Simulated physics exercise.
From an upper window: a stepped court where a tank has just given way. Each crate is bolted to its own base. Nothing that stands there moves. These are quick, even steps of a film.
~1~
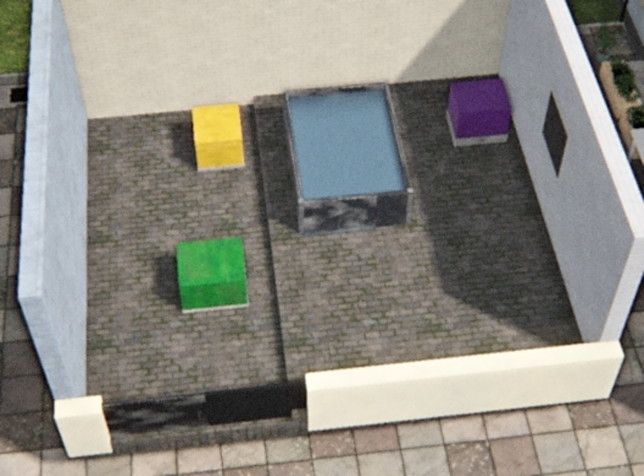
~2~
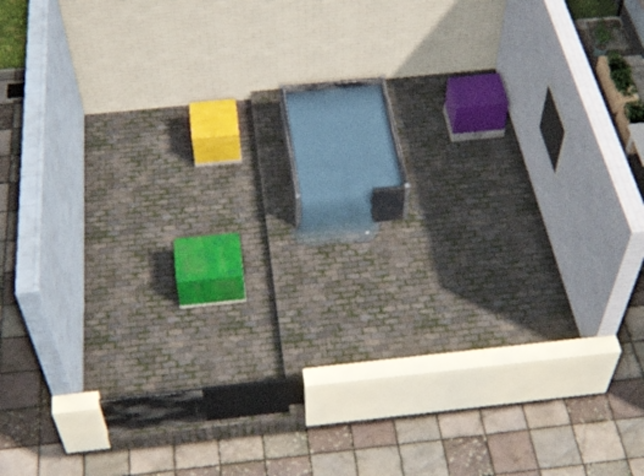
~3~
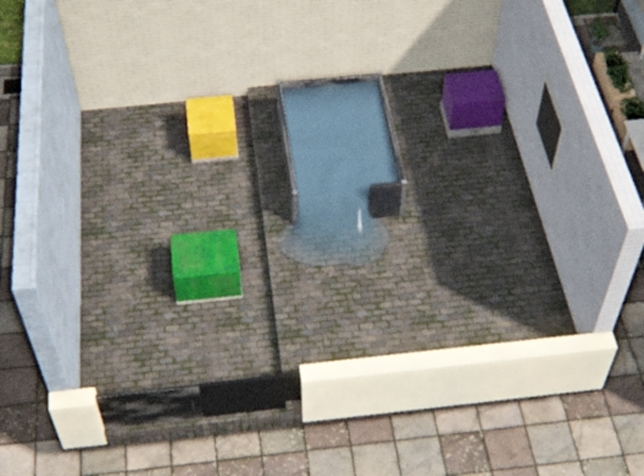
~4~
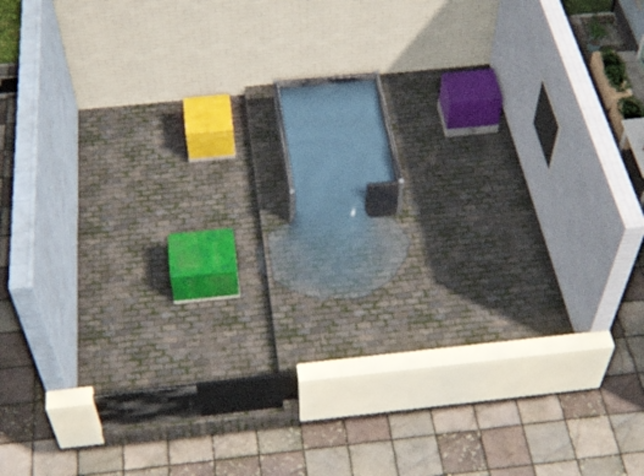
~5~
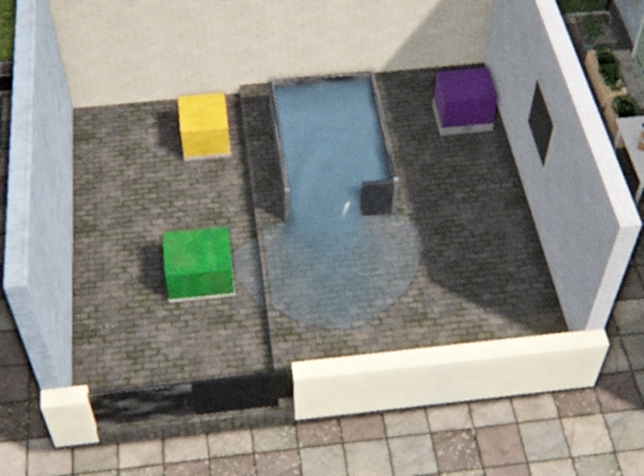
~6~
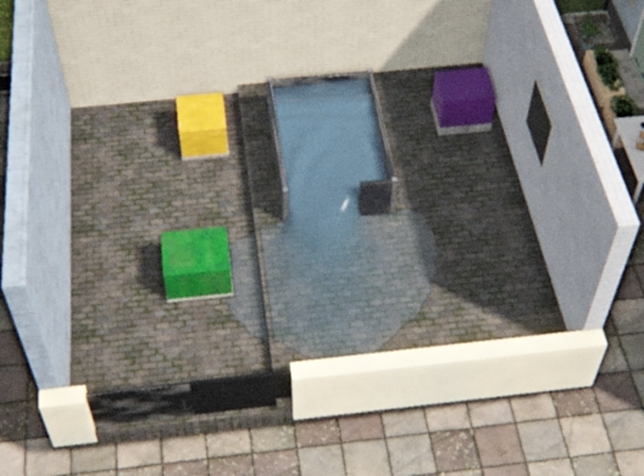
At first, a tank of still blue water stands in a paved, walled court with yellow, green and purple blocks around it. Then its front opens and water pours through the gap, spreading toward the low cream wall in a widening rounded sheet that also crosses the step line leftward.
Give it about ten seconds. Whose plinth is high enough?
In the end: The yellow crate is soaked; the green crate is soaked; the purple crate keeps dry.
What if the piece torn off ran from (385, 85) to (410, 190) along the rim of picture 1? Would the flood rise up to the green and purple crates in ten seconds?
Then: The green crate takes water; the purple crate ends up wet.
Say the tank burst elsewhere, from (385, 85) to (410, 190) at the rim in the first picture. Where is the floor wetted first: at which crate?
I say the crate marked purple.
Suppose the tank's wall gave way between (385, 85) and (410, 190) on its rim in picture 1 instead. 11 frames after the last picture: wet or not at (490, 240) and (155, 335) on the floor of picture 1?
One after the other: Awash, clear.
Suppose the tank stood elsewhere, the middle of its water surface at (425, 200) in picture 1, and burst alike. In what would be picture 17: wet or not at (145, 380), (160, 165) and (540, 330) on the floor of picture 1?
One after the other: Awash, clear, wet.
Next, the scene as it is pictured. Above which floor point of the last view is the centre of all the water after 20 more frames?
Near (312, 265).
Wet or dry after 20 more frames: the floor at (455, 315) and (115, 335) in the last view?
As listed: Flooded, flooded.
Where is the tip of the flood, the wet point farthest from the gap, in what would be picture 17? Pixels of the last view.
I would point to (72, 418).
A moment on, water covers 25 % of the floor; the yellow crate not reached, the green crate water round its plinth, the purple crate not reached.
Next, water covers 35 % of the floor; the yellow crate not reached, the green crate water round its plinth, the purple crate not reached.
Then, water covers 45 % of the floor; the yellow crate not reached, the green crate water round its plinth, the purple crate not reached.
Later, water covers 85 % of the floor; the yellow crate water round its plinth, the green crate water round its plinth, the purple crate water round its plinth.
In the end, water covers 95 % of the floor; the yellow crate was topped, the green crate was topped, the purple crate stayed above the water.
